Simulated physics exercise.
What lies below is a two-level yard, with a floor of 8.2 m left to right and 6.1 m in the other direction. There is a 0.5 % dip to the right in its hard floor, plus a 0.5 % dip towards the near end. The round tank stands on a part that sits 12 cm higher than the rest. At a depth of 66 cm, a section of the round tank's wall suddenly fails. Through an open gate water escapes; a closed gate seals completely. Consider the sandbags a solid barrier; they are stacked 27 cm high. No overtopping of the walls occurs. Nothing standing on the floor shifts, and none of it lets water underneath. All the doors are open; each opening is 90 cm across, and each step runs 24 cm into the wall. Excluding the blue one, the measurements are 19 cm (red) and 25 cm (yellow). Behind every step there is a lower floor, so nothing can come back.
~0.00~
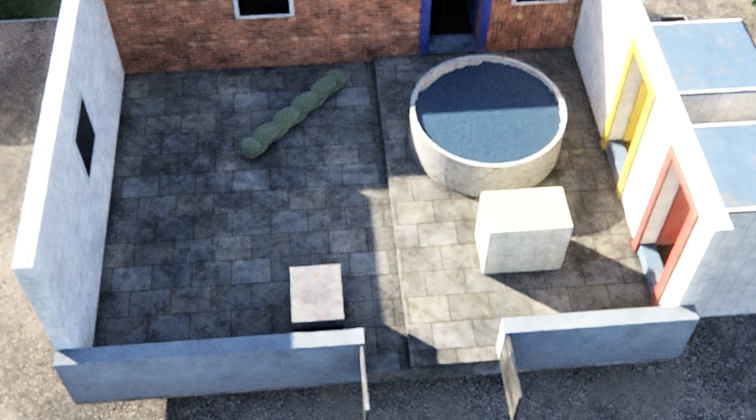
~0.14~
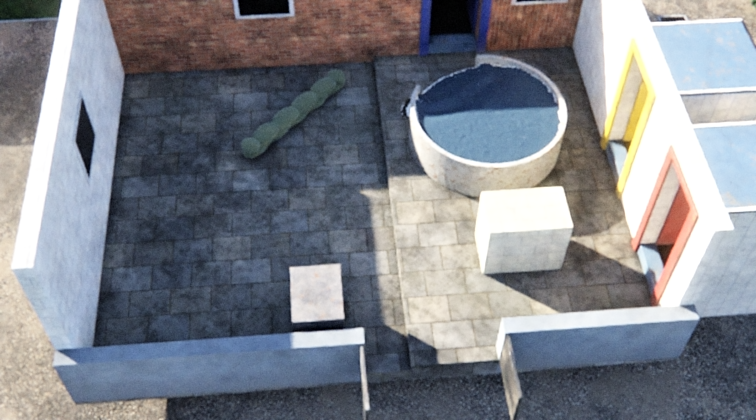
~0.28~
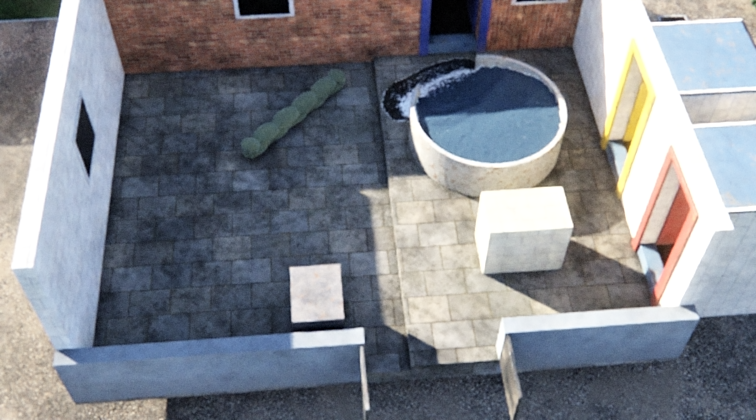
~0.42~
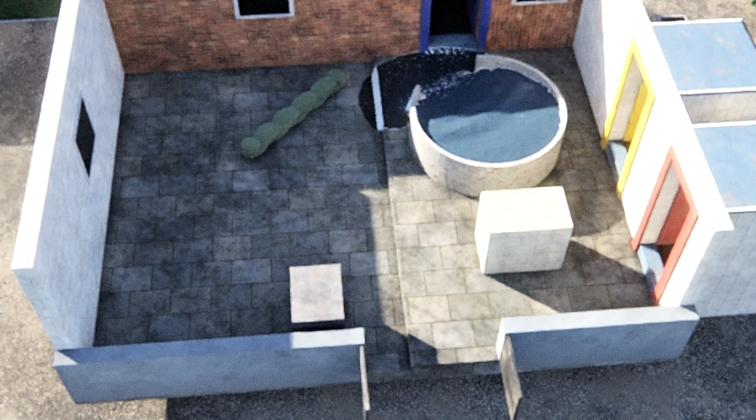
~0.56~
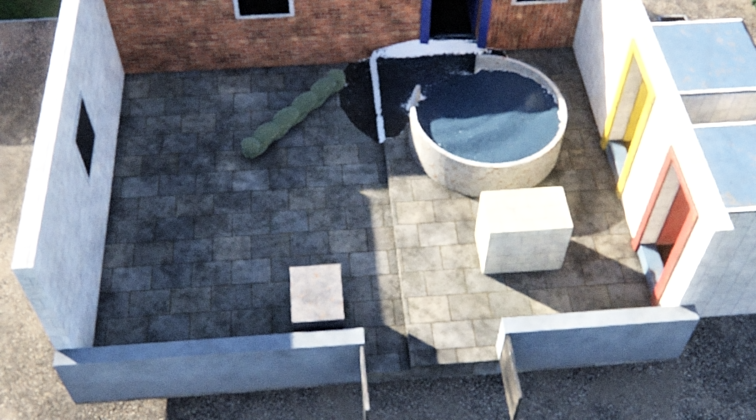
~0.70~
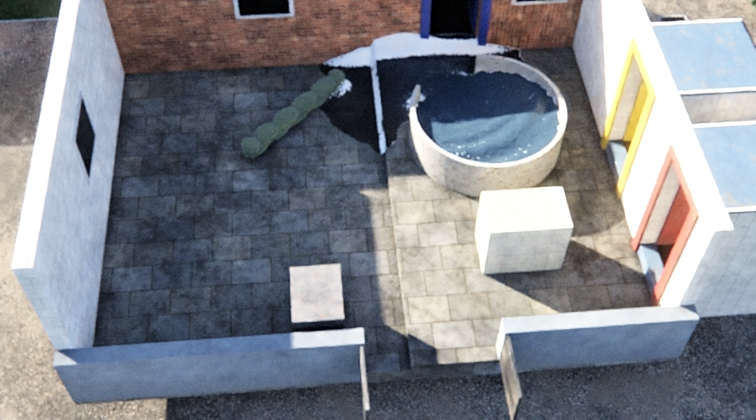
To begin with, a round tank of still water stands in a walled, paved yard near an open blue door. Water breaks out at the tank's far left side, spreads leftward across the dark paving and along the brick wall, then reaches the blue doorway and the upper end of the green sandbag row.
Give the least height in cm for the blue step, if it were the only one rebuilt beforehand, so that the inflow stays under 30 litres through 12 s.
It needs to be at least 34 cm or so.
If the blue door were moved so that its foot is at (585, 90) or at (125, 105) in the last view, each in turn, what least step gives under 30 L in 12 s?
Minimums: Roughly 12.0 cm and 16 cm.
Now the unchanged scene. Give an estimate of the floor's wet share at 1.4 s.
Close to 15 per cent of it is wet.
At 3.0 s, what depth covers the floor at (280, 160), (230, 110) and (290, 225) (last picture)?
Roughly 6, 4 and 4 centimetres.
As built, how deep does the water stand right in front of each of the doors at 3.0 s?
The blue door has 25 cm, the red door 0 cm and the yellow door 3 cm.
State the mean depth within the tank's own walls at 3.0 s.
Some 29 cm.
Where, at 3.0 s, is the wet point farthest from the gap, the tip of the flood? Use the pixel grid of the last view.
Close to pixel (108, 223).
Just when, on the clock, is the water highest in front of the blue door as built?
1.4 s.
After 1.4 s water covers 15 % of the floor, deepest (46 cm) near (424, 59); 36 cm at the blue door, 30 litres in over its 23 cm step.
After 3.0 s water covers 45 % of the floor, deepest (36 cm) near (346, 82); 25 cm at the blue door, 112 litres in over its 23 cm step.
After 12.0 s water covers 95 % of the floor, deepest (12 cm) near (381, 207); 6 cm at the blue door, 118 litres in over its 23 cm step.
At the blue door as built, the water arrived by 0.5 s and peaked near 36 cm at 1.4 s.
Run again over the same 12 s with other heights there, 70 litres in over 28 cm, 12 litres over 38 cm. The limit of 30 litres is kept from about 34 cm up.
